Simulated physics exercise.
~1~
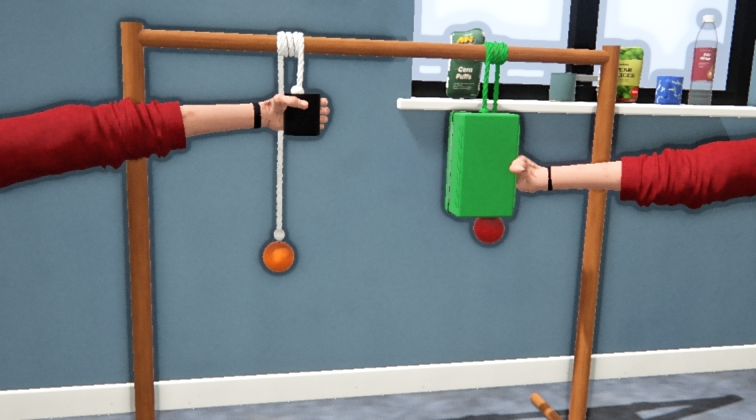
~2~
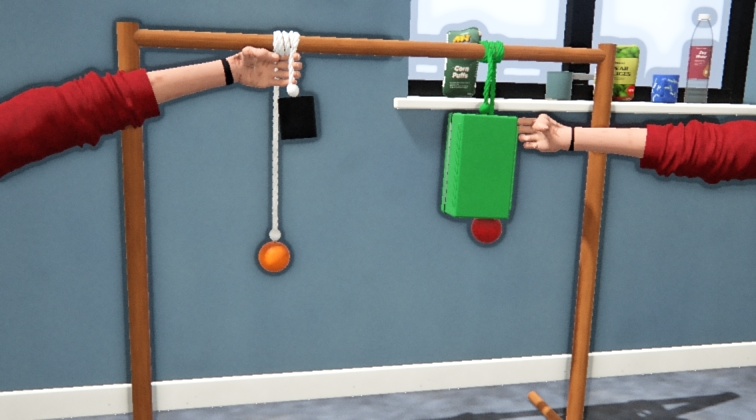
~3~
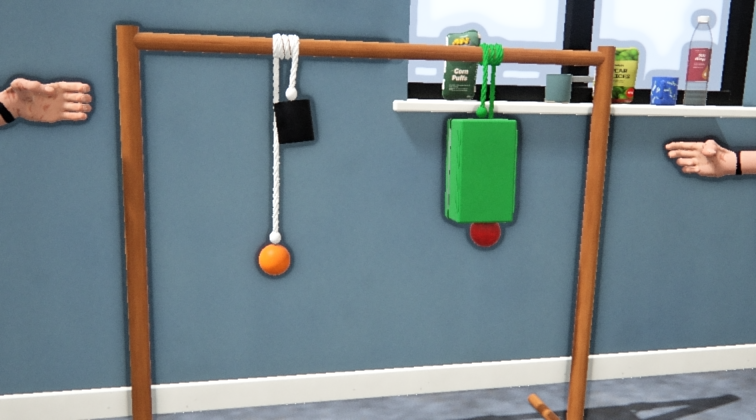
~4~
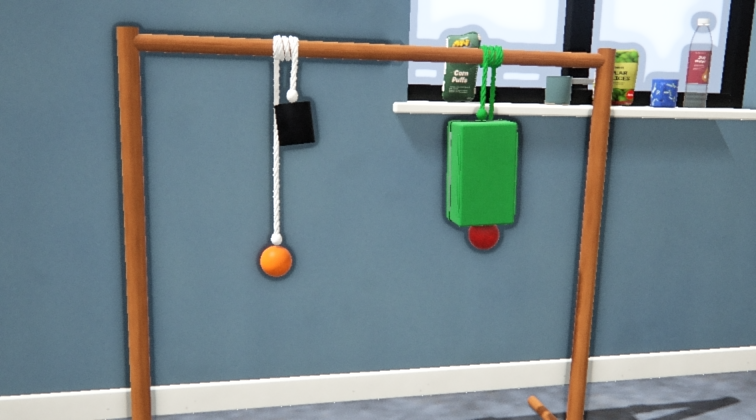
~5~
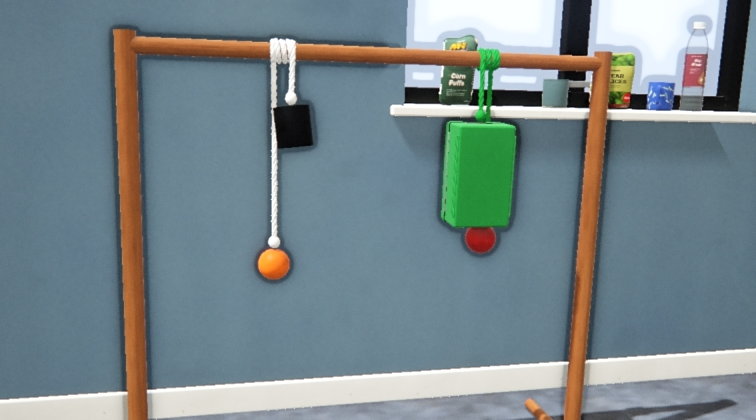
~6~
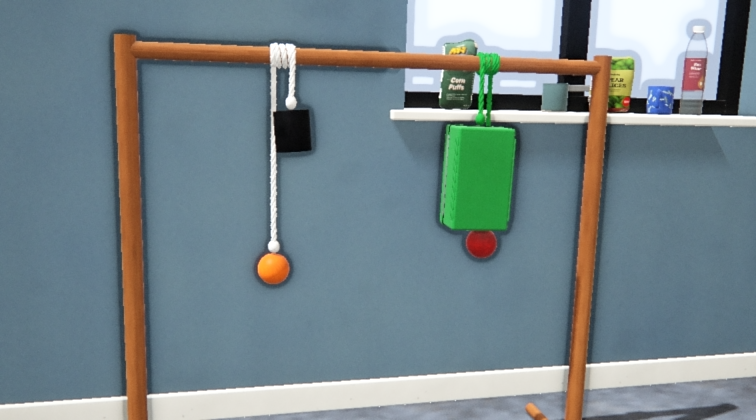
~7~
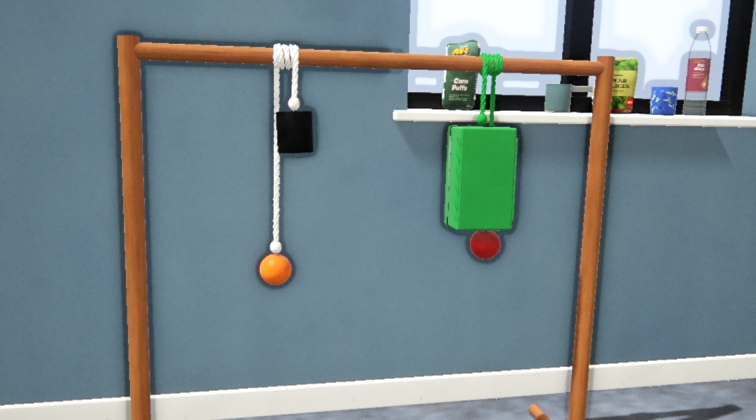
Green case and small black block hanging from ropes looped over a wooden rail, staying suspended after two hands let go and withdraw.
